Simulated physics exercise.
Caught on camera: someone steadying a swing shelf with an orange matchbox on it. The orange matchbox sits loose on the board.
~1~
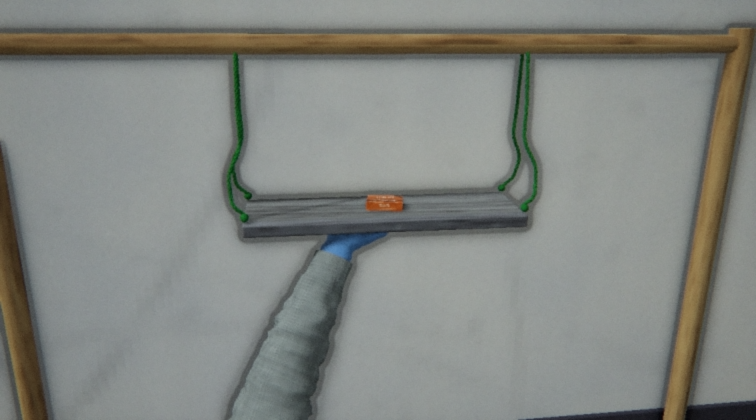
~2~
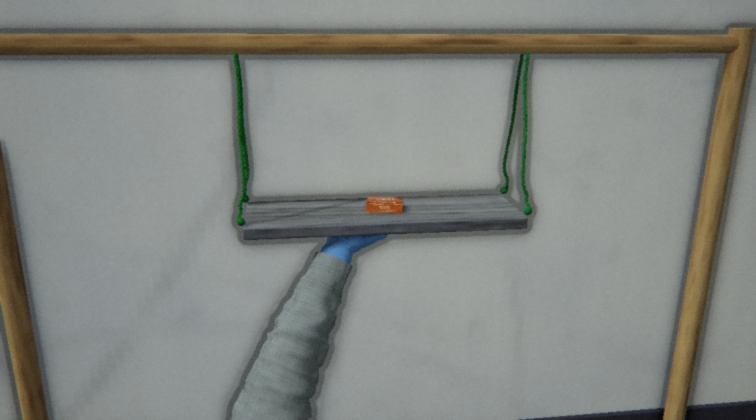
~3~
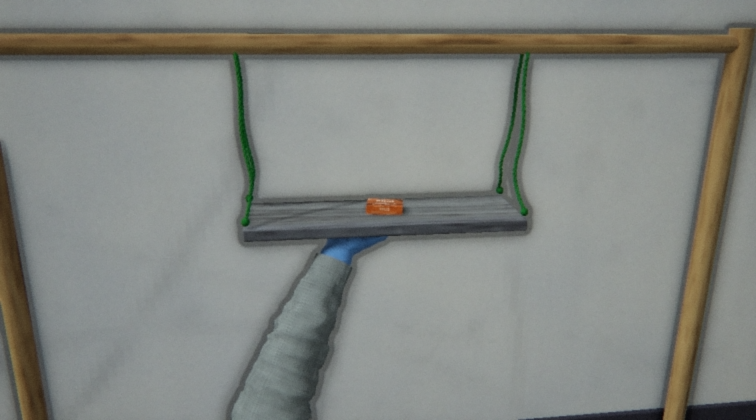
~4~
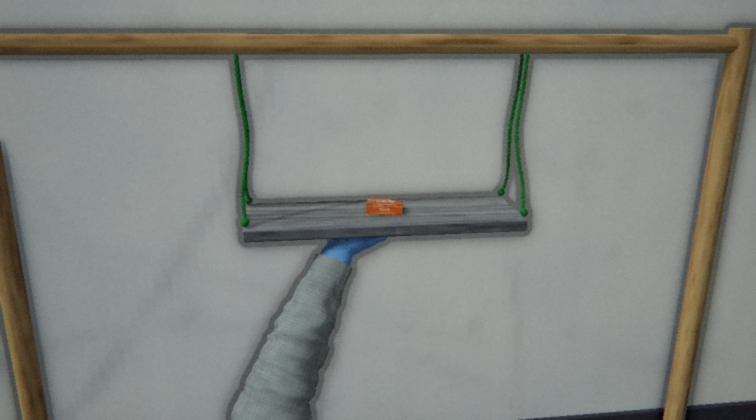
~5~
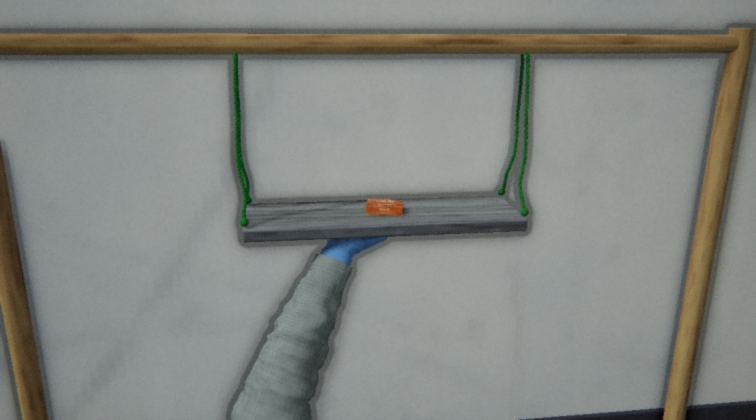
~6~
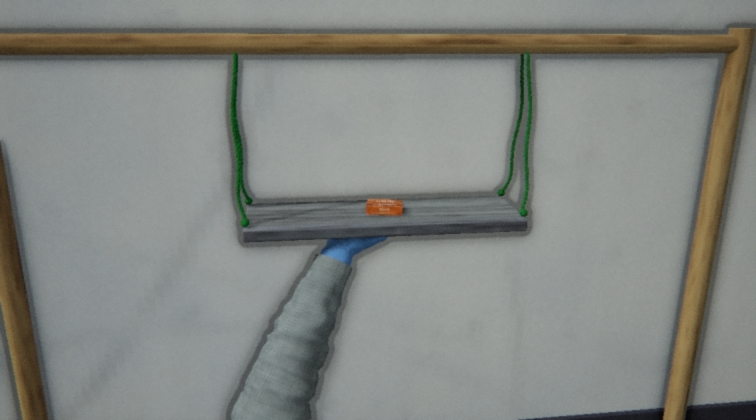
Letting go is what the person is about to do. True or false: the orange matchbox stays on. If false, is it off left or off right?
True.
Then, 0.40 s past the final frame, board level; matchbox on the board near (385, 210).
When it is over, board level; matchbox on the board near (385, 211). The orange matchbox remains aboard.
